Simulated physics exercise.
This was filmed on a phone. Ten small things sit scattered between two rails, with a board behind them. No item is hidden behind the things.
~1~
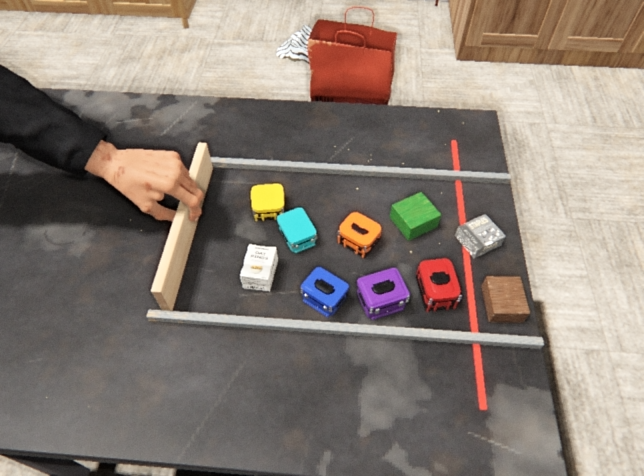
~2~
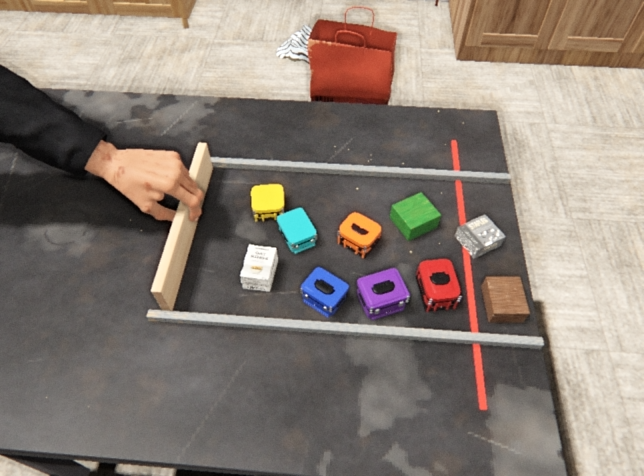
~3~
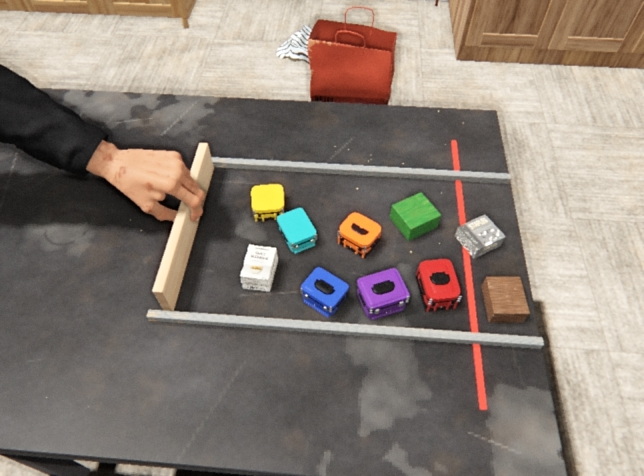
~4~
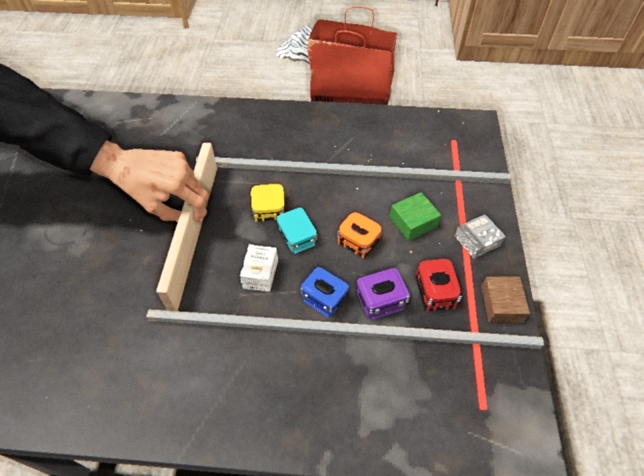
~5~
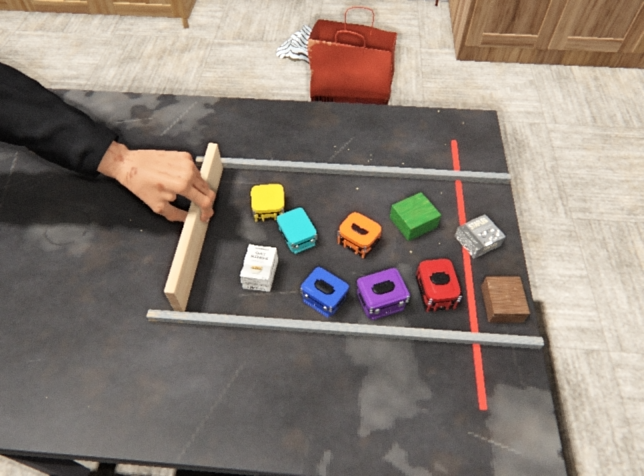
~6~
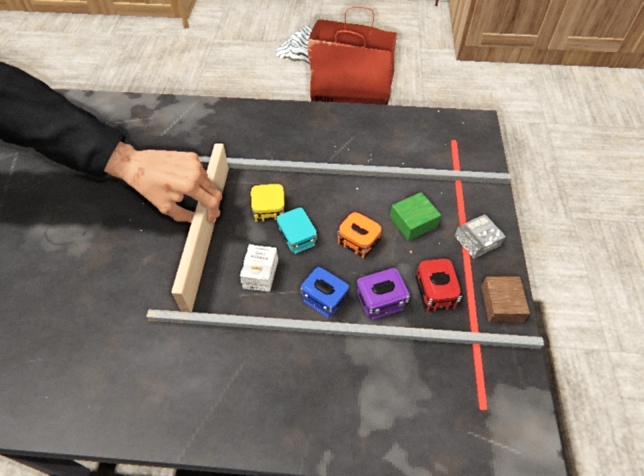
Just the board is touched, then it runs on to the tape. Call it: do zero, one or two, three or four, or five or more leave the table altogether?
Three or four.
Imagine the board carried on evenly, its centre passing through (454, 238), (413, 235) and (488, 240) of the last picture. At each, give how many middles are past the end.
Respectively, 3, 1 and 6.
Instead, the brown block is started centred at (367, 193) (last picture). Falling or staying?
From that start the object is safe.
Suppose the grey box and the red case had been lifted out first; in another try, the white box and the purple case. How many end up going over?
First try: 1 fallen; other try: 2.
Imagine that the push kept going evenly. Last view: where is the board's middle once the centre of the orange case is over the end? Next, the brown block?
Around (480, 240) first and around (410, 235) second.
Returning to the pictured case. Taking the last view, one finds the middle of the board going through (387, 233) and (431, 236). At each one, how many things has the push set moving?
At the first point the count is 9, at the second it's 10.
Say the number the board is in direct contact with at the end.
Well, it touches 4.
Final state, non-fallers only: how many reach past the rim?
In total, 3 of them.
Soon after, none off yet; brown block at rest near (505, 299); grey box at rest near (480, 236); red case at rest near (438, 285).
At rest, the number that fall off is three or four; fallen, red case, grey box and brown block.
